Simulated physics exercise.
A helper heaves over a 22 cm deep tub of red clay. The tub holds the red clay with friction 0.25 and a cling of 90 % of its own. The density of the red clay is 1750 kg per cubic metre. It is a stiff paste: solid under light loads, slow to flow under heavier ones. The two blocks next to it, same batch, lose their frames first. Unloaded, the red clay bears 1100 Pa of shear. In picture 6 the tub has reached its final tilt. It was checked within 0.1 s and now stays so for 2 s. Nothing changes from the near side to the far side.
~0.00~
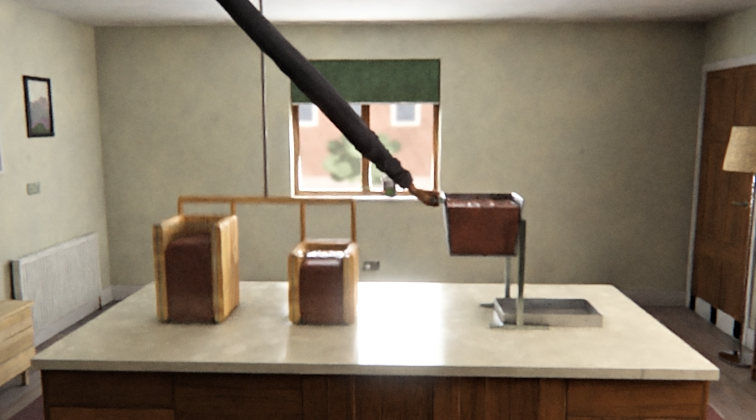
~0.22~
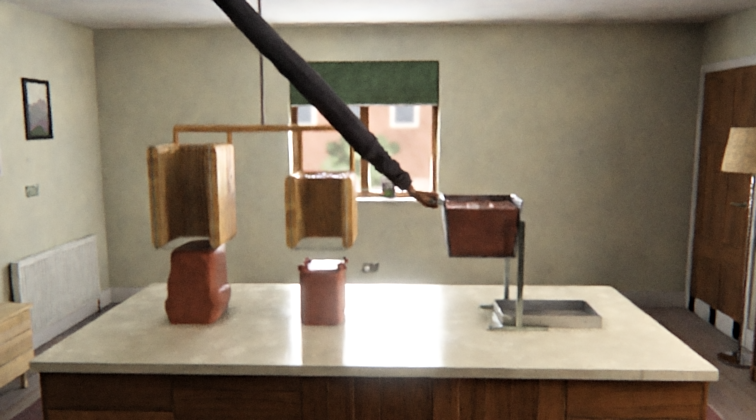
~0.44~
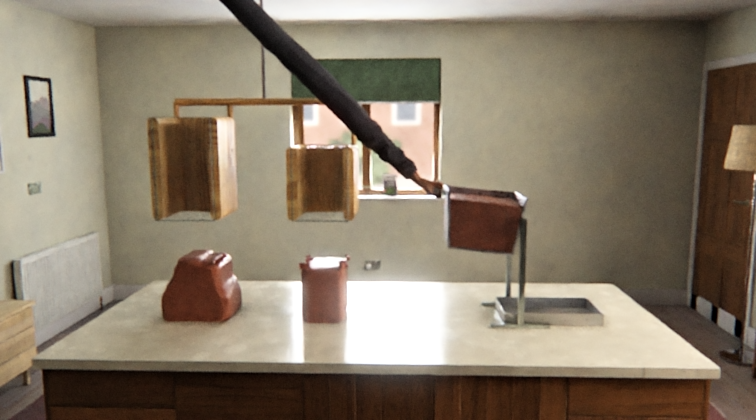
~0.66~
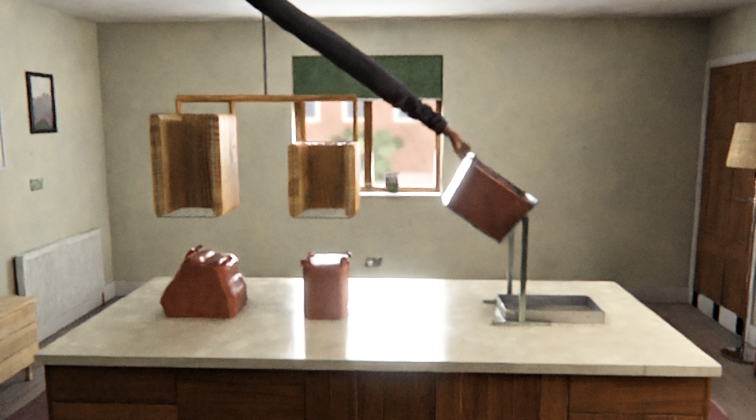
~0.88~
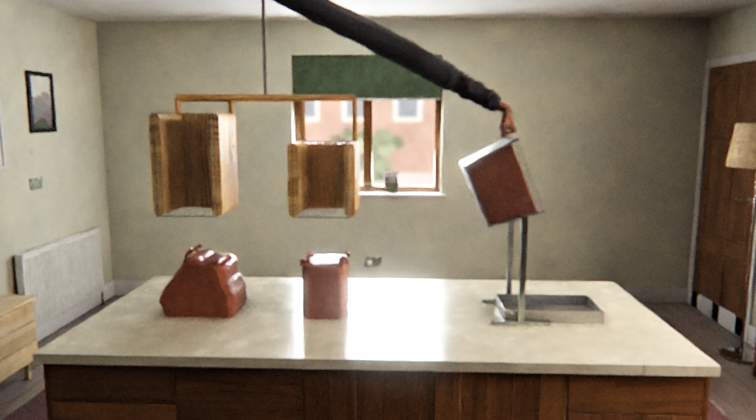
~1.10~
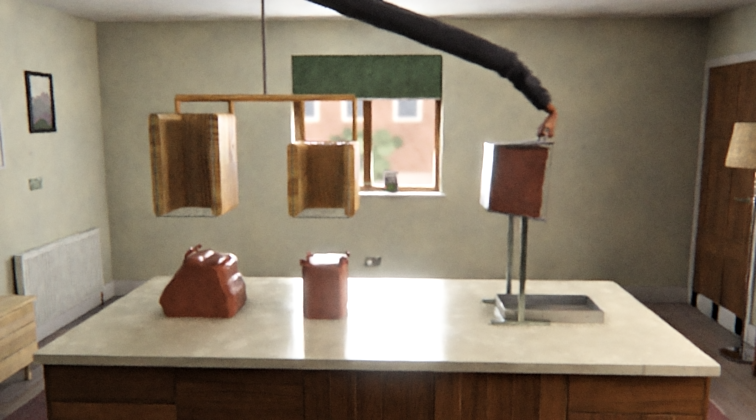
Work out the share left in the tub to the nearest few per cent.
The share left in the tub is near 40 %.
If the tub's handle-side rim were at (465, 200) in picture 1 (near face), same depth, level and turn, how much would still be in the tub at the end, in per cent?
Then about 100 %.
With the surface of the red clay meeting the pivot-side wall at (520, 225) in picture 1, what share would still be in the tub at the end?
It would be near 45 %.
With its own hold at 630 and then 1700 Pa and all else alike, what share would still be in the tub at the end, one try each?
In turn about 35 %, 100 %.
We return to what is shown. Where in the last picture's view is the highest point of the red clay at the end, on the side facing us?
At about (522, 180).
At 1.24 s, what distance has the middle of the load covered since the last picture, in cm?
Roughly 4 cm.
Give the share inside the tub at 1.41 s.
Near 70 %.
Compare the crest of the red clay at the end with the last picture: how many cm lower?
About 13 cm.
By 1.24 s, the tub is at 93 degrees and holds 95 %.
By 1.41 s, the tub is at 93 degrees and holds 68 %.
By 1.58 s, the tub is at 93 degrees and holds 42 %.
By 1.75 s, the tub is at 93 degrees and holds 40 %.
By 3.10 s, at the end, the tub is at 93 degrees and holds 40 %.
